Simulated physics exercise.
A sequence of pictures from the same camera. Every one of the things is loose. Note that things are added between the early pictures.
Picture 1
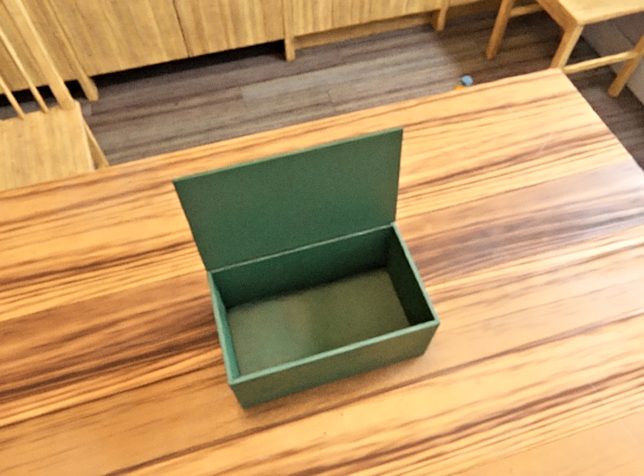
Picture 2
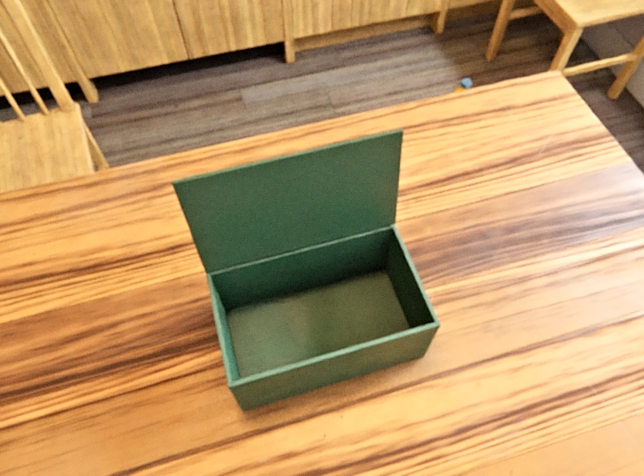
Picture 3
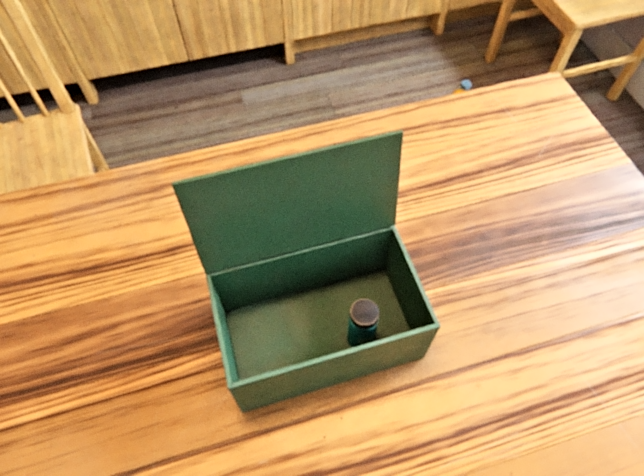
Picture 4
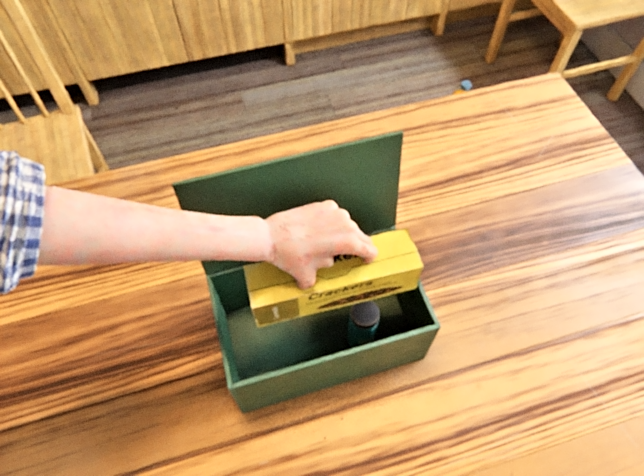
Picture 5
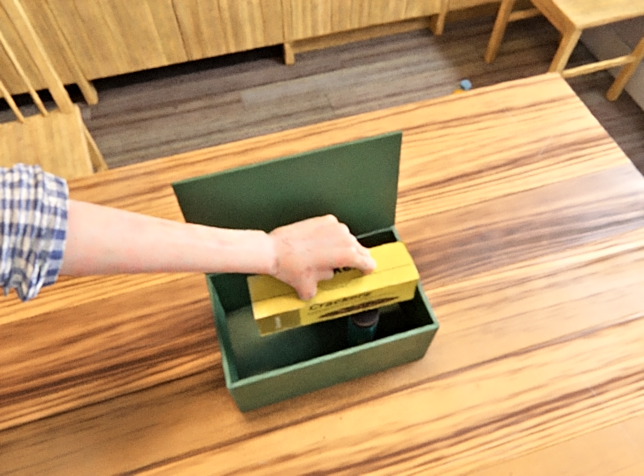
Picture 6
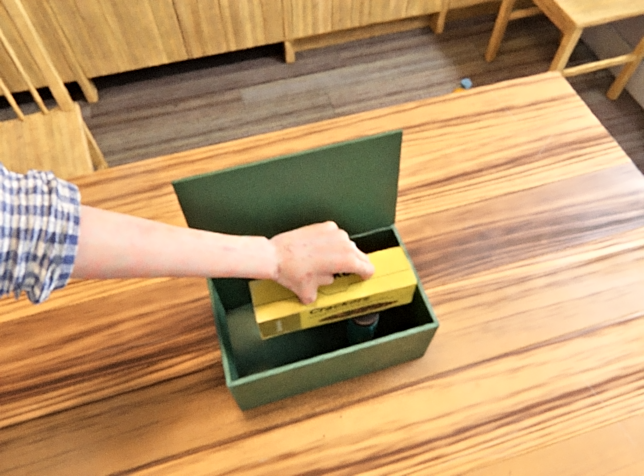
On a striped wooden table, an open green box sits empty, and then a small turquoise shaker is standing inside it toward the right. A hand reaches in from the left holding a yellow carton above the box, then lowers it slightly into the box behind the shaker, still gripping it.
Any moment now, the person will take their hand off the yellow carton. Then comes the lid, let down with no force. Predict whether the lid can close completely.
The lid seats properly.
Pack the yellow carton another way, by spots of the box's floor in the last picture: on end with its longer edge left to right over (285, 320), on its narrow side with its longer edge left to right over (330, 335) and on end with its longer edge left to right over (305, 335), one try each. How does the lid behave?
Try 1: Lid not shut; try 2: Lid shut; try 3: Lid not shut.
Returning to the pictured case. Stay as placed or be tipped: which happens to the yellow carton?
Simply put, it gets tilted.
Then, 0.60 s after the last picture, yellow carton on its side near (326, 292).
Then, 1.50 s after the last picture, lid 65° above the rim; yellow carton on its side near (326, 293).
Then, 1.90 s after the last picture, lid 21° above the rim; yellow carton on its side near (326, 293).
At rest, lid shut; tipped over in the box, yellow carton; turquoise shaker in place. Seen from the same camera at the end, yellow carton near (326, 293).
